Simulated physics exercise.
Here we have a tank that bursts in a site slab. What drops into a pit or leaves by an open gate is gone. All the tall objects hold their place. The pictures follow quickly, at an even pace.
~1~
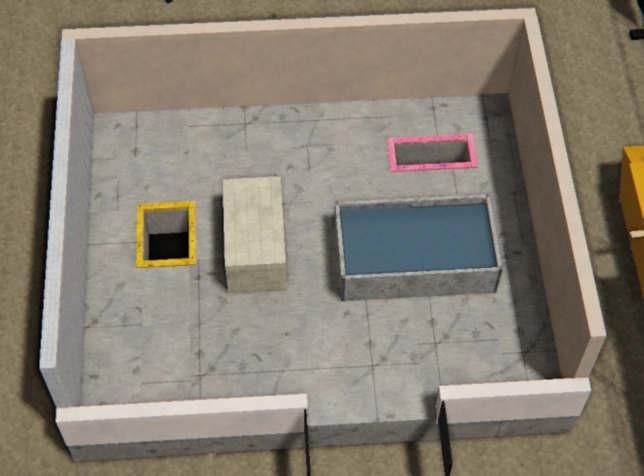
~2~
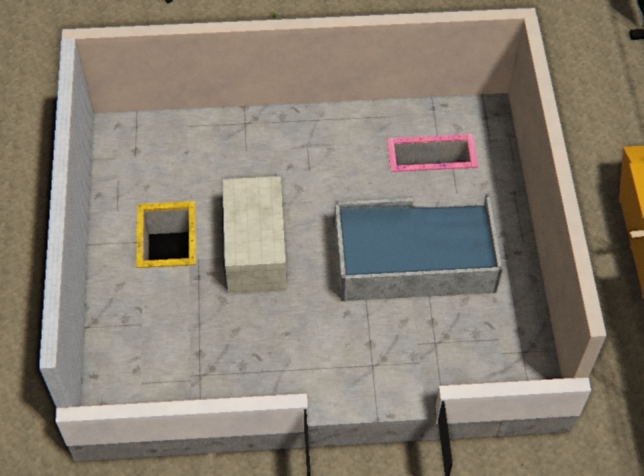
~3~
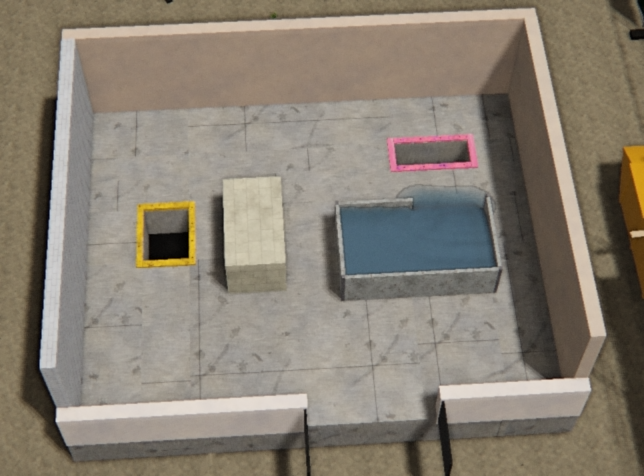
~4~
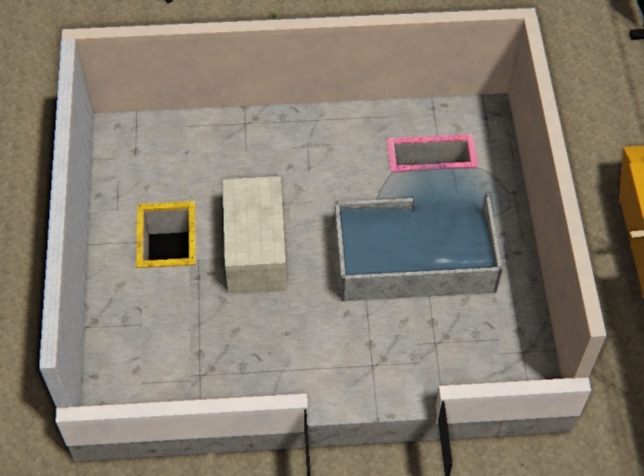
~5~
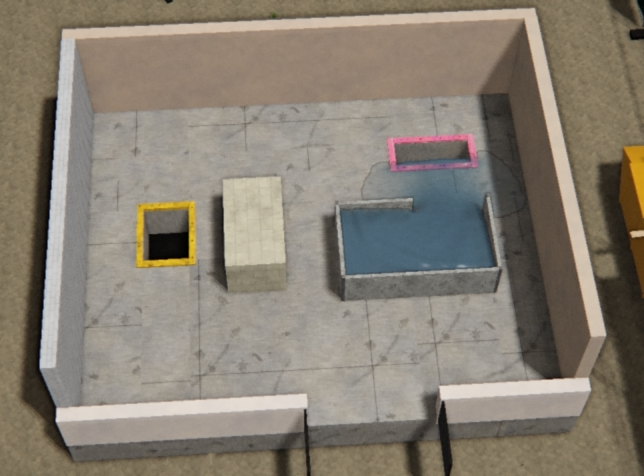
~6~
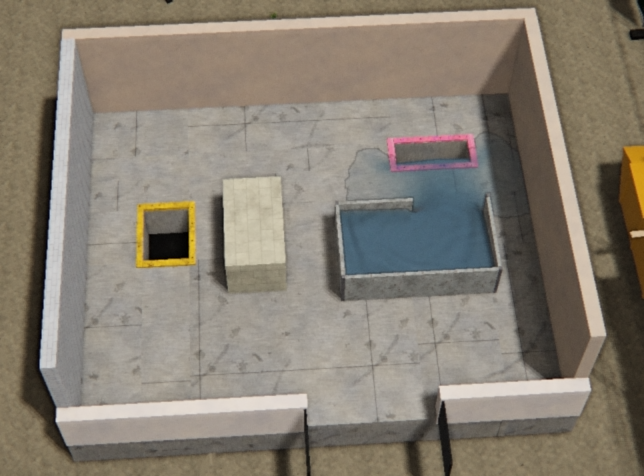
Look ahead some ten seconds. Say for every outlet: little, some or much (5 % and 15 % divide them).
The gate takes less than 5 %; the yellow pit takes less than 5 %; the pink pit takes more than 15 %.
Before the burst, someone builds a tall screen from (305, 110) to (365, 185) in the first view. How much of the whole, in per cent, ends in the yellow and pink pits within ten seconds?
In per cent: Yellow 0, pink 55.
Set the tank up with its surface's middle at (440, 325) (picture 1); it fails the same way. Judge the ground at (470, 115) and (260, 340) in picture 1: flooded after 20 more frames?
In that order: Wet, dry.
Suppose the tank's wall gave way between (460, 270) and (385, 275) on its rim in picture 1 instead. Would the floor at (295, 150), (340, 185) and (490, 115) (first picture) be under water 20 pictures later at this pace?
One after the other: Clear, dry, dry.
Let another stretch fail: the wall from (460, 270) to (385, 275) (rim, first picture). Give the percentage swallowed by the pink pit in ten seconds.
Roughly, in per cent: Pink 0.
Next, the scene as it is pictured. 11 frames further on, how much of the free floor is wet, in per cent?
Some 15 per cent.
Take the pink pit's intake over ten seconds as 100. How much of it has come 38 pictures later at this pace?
Near 95 in a hundred.
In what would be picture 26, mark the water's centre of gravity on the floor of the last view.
Roughly at (419, 199).
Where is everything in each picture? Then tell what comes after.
In the first picture, still water in the open tank at (417, 238).
In the second picture, the front is at a hidden place, out from the gap on the open tank's far side.
In the third picture, the front is at (404, 194), out from the gap on the open tank's far side.
In the fourth picture, water pours out on the open tank's far side and has run to (395, 176).
In the fifth picture, water pours out on the open tank's far side and has run to (489, 156).
In the sixth picture, the front is at (489, 136), out from the gap on the open tank's far side.
A moment on, water covers 15 % of the floor; the gate 0 %, the yellow pit 0 %, the pink pit 14 %.
Next, water covers 15 % of the floor; the gate 0 %, the yellow pit 0 %, the pink pit 25 %.
Then, water covers 25 % of the floor; the gate 0 %, the yellow pit 0 %, the pink pit 36 %.
Later, water covers 50 % of the floor; the gate 0 %, the yellow pit 0 %, the pink pit 43 %.
In the end, water covers 70 % of the floor; the gate 0 %, the yellow pit 1 %, the pink pit 46 %.
